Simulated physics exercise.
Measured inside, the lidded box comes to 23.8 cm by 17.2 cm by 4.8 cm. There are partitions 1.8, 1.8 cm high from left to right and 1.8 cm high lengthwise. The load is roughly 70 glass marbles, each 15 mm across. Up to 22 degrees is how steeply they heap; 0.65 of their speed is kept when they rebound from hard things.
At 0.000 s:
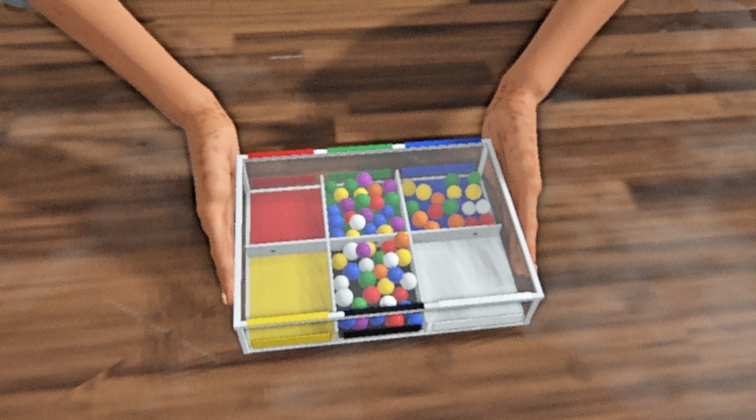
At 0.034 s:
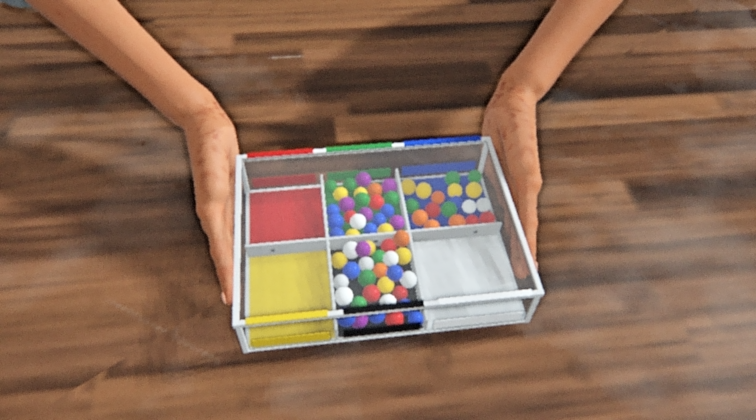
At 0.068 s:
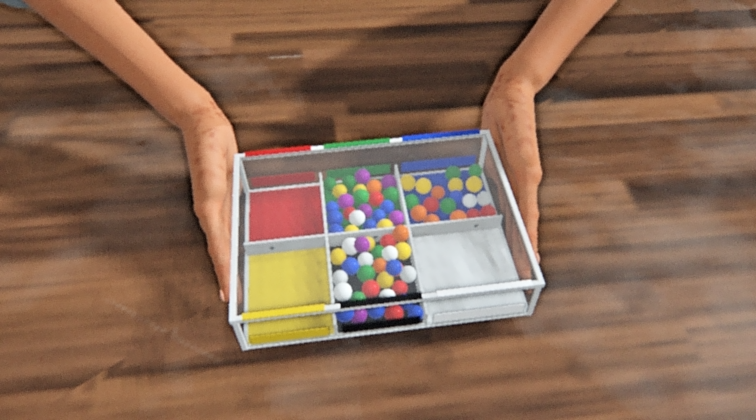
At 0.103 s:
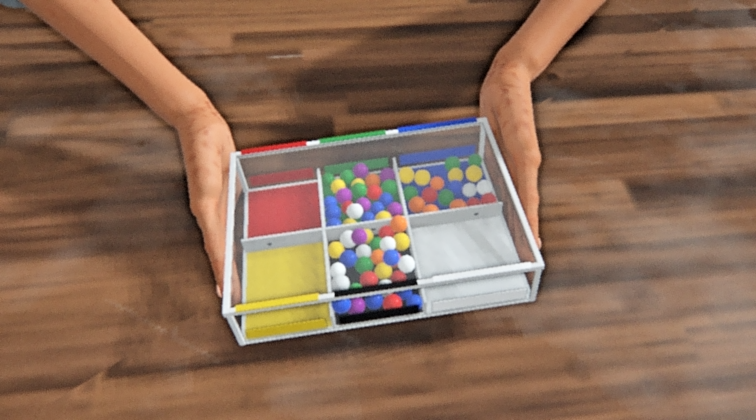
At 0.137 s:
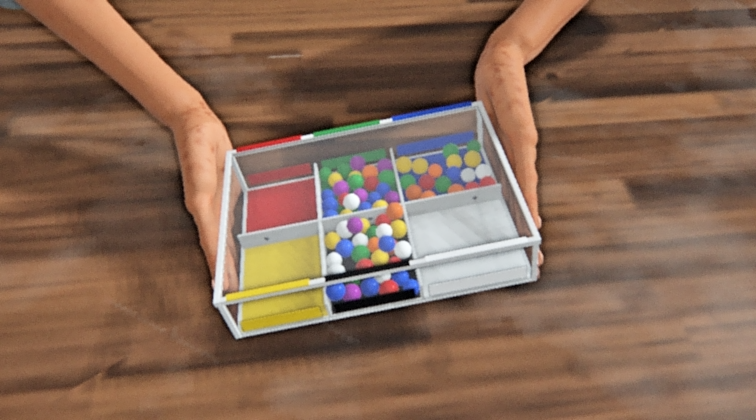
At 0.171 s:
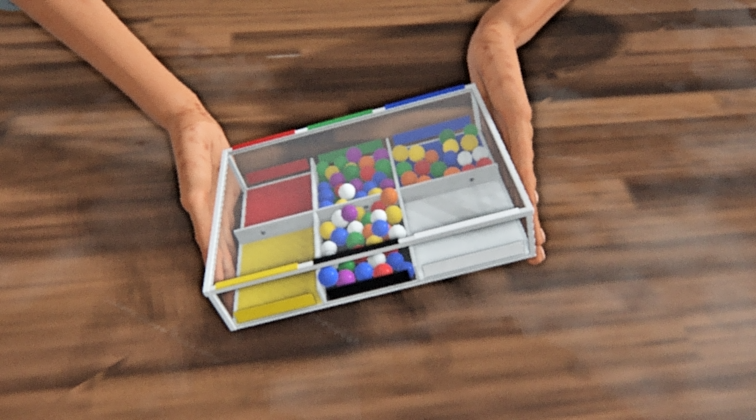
A clear, lidded box of small multicoloured balls sits nearly level between two hands, then begins to tilt slowly. The hands raise its near edge and right side further, picking up speed, while the balls shift slightly within the middle and back-right compartments and the red, yellow and white ones stay empty.
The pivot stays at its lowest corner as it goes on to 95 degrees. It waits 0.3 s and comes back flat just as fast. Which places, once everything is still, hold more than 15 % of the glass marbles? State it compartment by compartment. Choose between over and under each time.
Red: Over. Blue: Under. Green: Over. Yellow: Under. White: Under. Black: Under.
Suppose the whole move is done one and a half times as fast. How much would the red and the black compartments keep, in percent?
In that case the red compartment would hold 60 per cent and the black one 0 per cent.
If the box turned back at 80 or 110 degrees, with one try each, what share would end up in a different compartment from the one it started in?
Around 70 and 80 in a hundred, respectively.
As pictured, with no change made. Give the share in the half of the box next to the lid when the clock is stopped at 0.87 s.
60 %.
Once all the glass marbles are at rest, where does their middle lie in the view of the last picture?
Somewhere around (293, 213) in the final frame.
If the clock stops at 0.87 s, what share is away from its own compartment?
Roughly 75 in a hundred.
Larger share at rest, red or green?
That would be the red compartment.
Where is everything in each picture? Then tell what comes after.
The first frame shows box tilt 0 degrees, front corners at (240, 323) and (537, 294); blue 25 %, green 35 %, black 40 %.
The second frame shows box tilt 1 degrees, front corners at (239, 322) and (537, 291).
The third frame shows box tilt 3 degrees, front corners at (235, 318) and (538, 282), lowest corner left back.
The fourth frame shows box tilt 7 degrees, front corners at (229, 310) and (537, 264), lowest corner left back.
The fifth frame shows box tilt 12 degrees, front corners at (220, 300) and (534, 239), lowest corner left back.
The sixth frame shows box tilt 18 degrees, front corners at (210, 289) and (527, 210), lowest corner left back; blue 25 %, green 35 %, black 40 %. The box's pace is about 160 degrees a second.
After 0.87 s, tilt 95 degrees; red 50 %, blue 10 %, green 25 %, yellow 5 %, black 5 %.
After 1.33 s, tilt 52 degrees; red 75 %, blue 5 %, green 15 %.
Then, at 1.86 s, tilt 0 degrees; red 70 %, blue 5 %, green 20 %, yellow 5 %.
By 2.8 s all is still; red 70 %, blue 5 %, green 20 %, yellow 5 %, white 0 %, black 0 %.
